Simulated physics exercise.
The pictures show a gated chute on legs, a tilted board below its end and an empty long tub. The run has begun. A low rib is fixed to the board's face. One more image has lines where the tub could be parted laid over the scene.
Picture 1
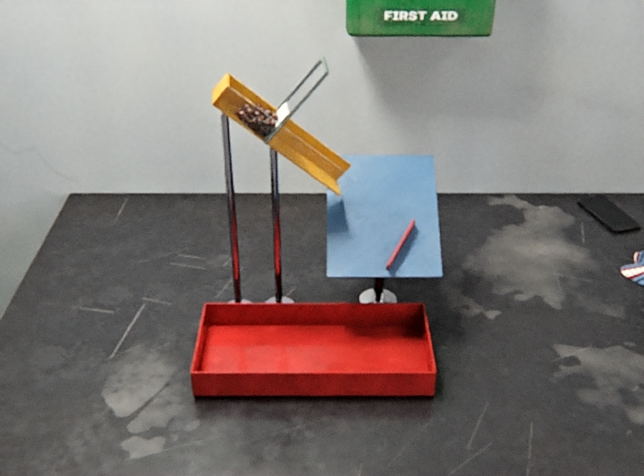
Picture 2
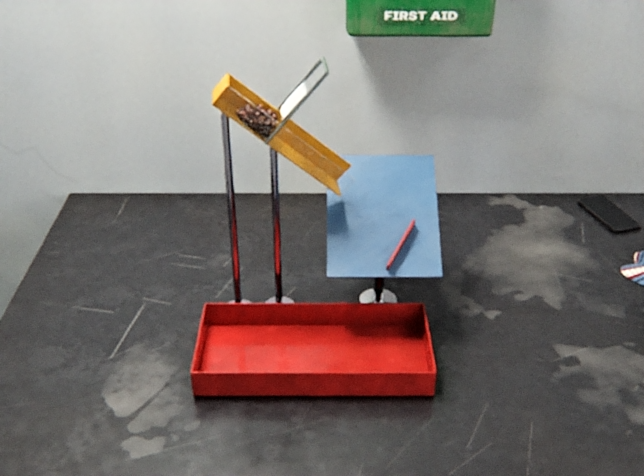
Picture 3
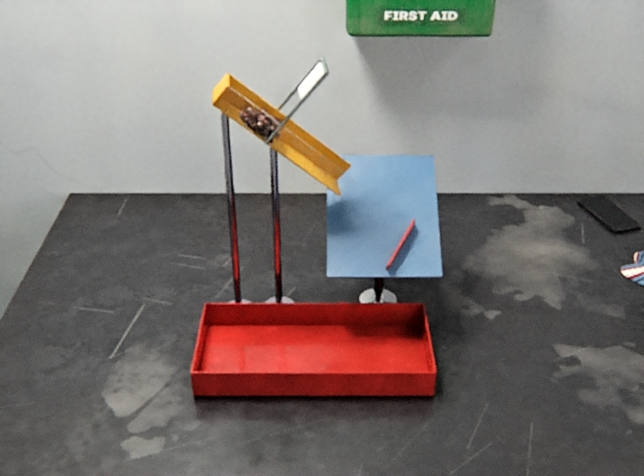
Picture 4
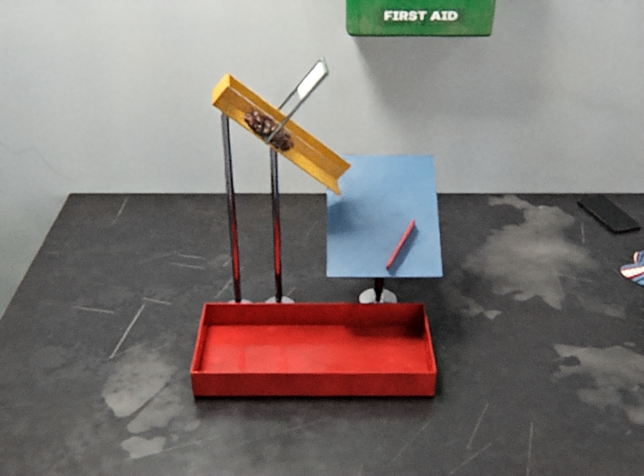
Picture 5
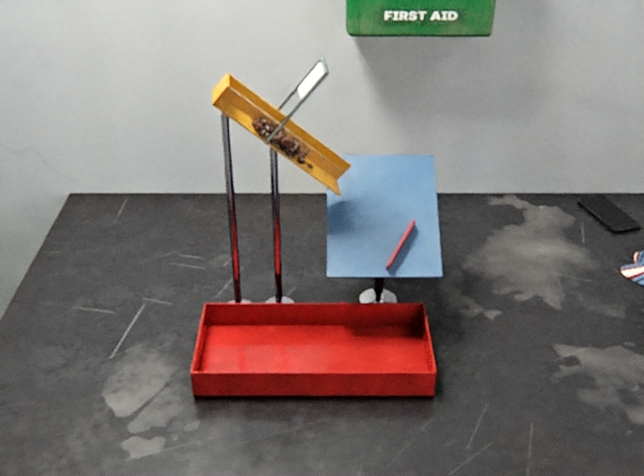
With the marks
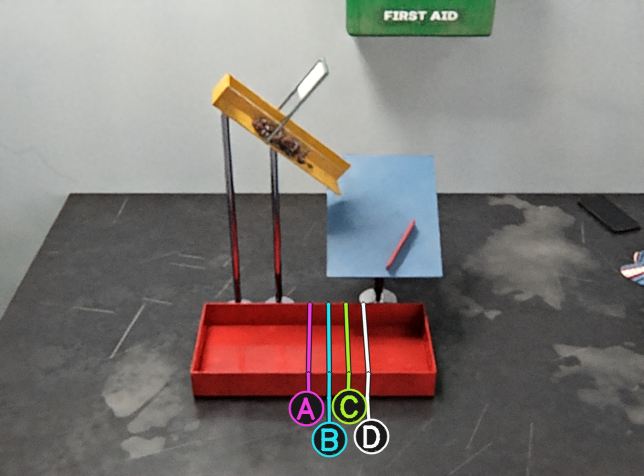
On a scuffed dark tabletop against a pale grey wall, seen from the front and slightly above by a still camera, a yellow chute slopes down to the right on dark legs. Below its end is a tilted blue board with a small red rib, with an empty red tub in front and a green first aid box above. Small brown pieces bunched at the gate slide beneath it and spread partway down the chute.
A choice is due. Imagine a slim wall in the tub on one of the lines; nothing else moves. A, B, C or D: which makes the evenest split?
I would pick line D.
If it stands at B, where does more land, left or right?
More lands on the right.
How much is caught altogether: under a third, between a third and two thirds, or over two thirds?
It is over two thirds.
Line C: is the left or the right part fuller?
Right.
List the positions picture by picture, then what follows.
In the first frame, load behind the gate near (258, 120), flat chocolate drops; lip of the chute near (338, 188), sloping fairly steeply.
In the second frame, middle of the board near (382, 213), tilted fairly steeply; middle of its low edge near (385, 277); of its high edge near (380, 155).
In the third frame, front corners of the tub near (191, 372) and (436, 372), empty; front of the load near (276, 132).
In the fourth frame, middle of the load near (267, 131); its front near (292, 144), close to a quarter of the way to the lip; rib from (415, 219) to (388, 265).
In the fifth frame, middle of the load near (280, 138); its front near (310, 166), close to half of the way to the lip.
On the marked copy, line A crosses the front rim at (308, 372); line B crosses the front rim at (329, 372); line C crosses the front rim at (348, 372); line D crosses the front rim at (368, 372).
Choosing A, of what is caught, none at all on the left of the divider, the whole lot on the right.
Choosing B, of what is caught, none at all on the left of the divider, the whole lot on the right.
Choosing C, of what is caught, a small share on the left of the divider, all but a few on the right.
Choosing D, of what is caught, close to half on the left of the divider, close to half on the right.
